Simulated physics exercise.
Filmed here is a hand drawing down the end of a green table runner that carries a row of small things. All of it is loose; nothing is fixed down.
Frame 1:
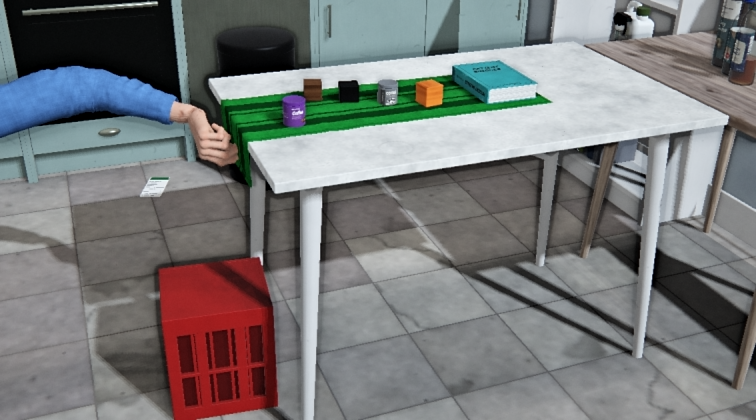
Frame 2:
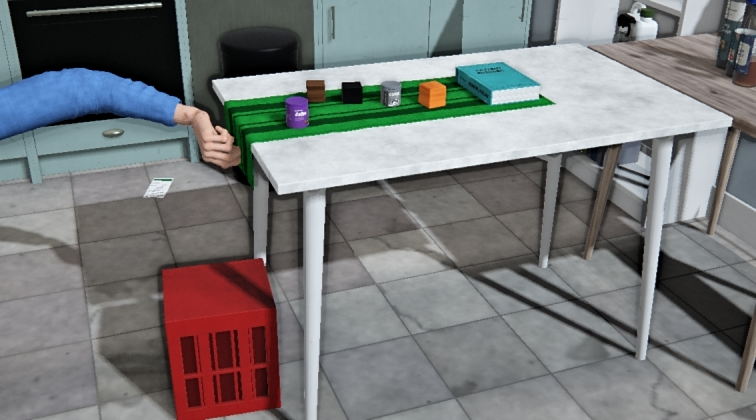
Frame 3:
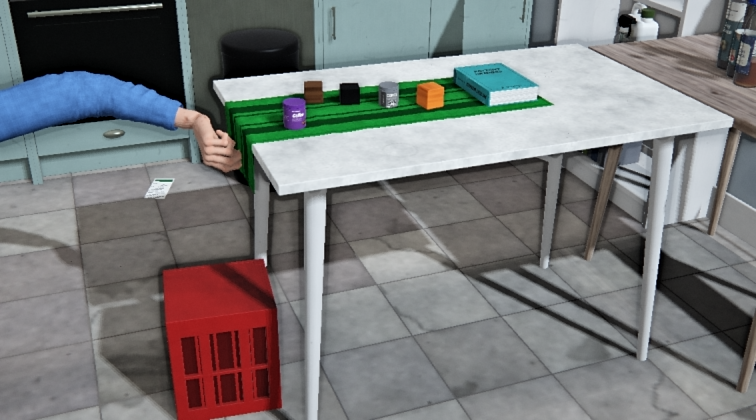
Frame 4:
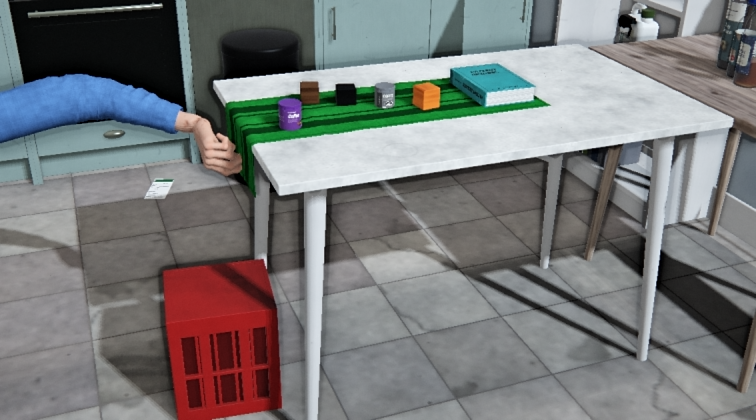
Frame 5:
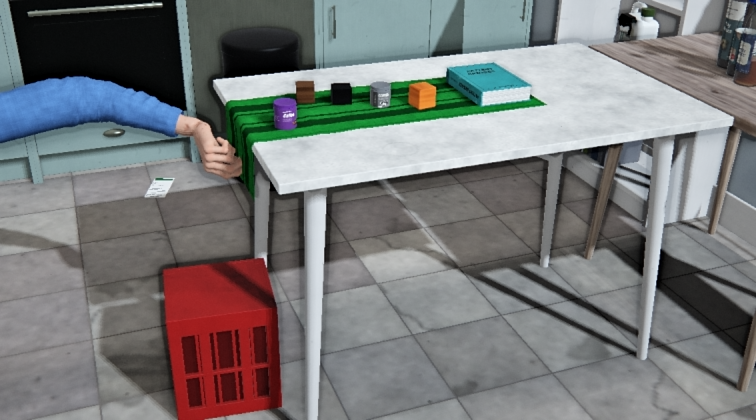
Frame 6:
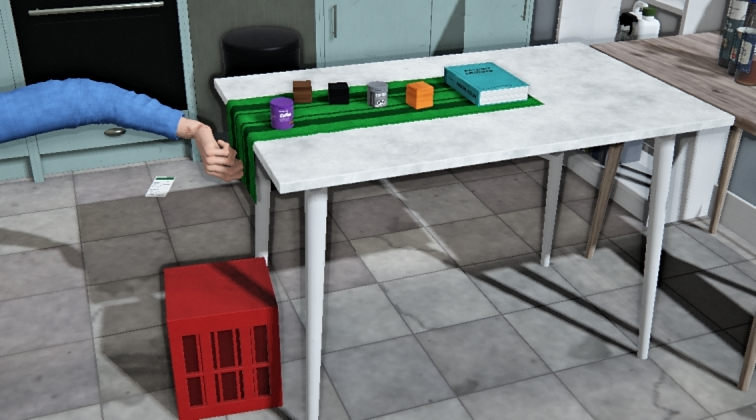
A blue-sleeved arm reaches in from the left of a kitchen, seen from slightly above, its hand at the hanging end of a green runner on a white marble-topped table. Along the cloth sit a purple pot, brown and black cubes, a grey pot, an orange cube and a teal book, with a red crate on the tiled floor below. After a slight camera shift, the hand draws the runner down a little, and the objects creep left with it.
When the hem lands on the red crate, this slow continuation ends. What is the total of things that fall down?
The total comes to three.
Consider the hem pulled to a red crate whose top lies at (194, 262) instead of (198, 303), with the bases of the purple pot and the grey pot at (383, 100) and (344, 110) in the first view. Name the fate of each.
The purple pot stays aboard, and the grey pot stays aboard.
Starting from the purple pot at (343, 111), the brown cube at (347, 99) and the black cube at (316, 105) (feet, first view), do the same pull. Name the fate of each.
Purple pot - leaves the top. Brown cube - leaves the top. Black cube - leaves the top.
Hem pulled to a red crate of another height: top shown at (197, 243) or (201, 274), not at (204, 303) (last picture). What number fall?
The first gives 1, the second 2.
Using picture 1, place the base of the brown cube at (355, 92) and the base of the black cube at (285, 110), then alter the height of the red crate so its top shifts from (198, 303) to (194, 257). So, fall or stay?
First the brown cube: It is still up there. Then the black cube: It ends off the top.
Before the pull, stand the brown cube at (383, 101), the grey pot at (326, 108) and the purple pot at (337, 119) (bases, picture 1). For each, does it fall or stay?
I reckon the brown cube hangs on, the grey pot takes a fall and the purple pot takes a fall.
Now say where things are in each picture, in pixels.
The first frame shows hem (252, 188); purple pot (294, 99); brown cube (312, 81); black cube (349, 83); grey pot (388, 82); orange cube (430, 84); top of the crate (198, 303).
The second frame shows hem (254, 190); purple pot (297, 100).
The third frame shows hem (255, 194); brown cube (313, 84).
The fourth frame shows hem (257, 198); black cube (346, 86); top of the crate (203, 305).
The fifth frame shows hem (255, 201); grey pot (380, 85).
The sixth frame shows hem (257, 204); purple pot (282, 101); brown cube (302, 83); black cube (338, 85); grey pot (378, 84); orange cube (420, 85).
Soon after, hem near (244, 231); purple pot gone.
After that, hem on the crate; purple pot, brown cube and black cube gone.
In the end, hem on the crate; purple pot, brown cube and black cube gone. The table loses three.
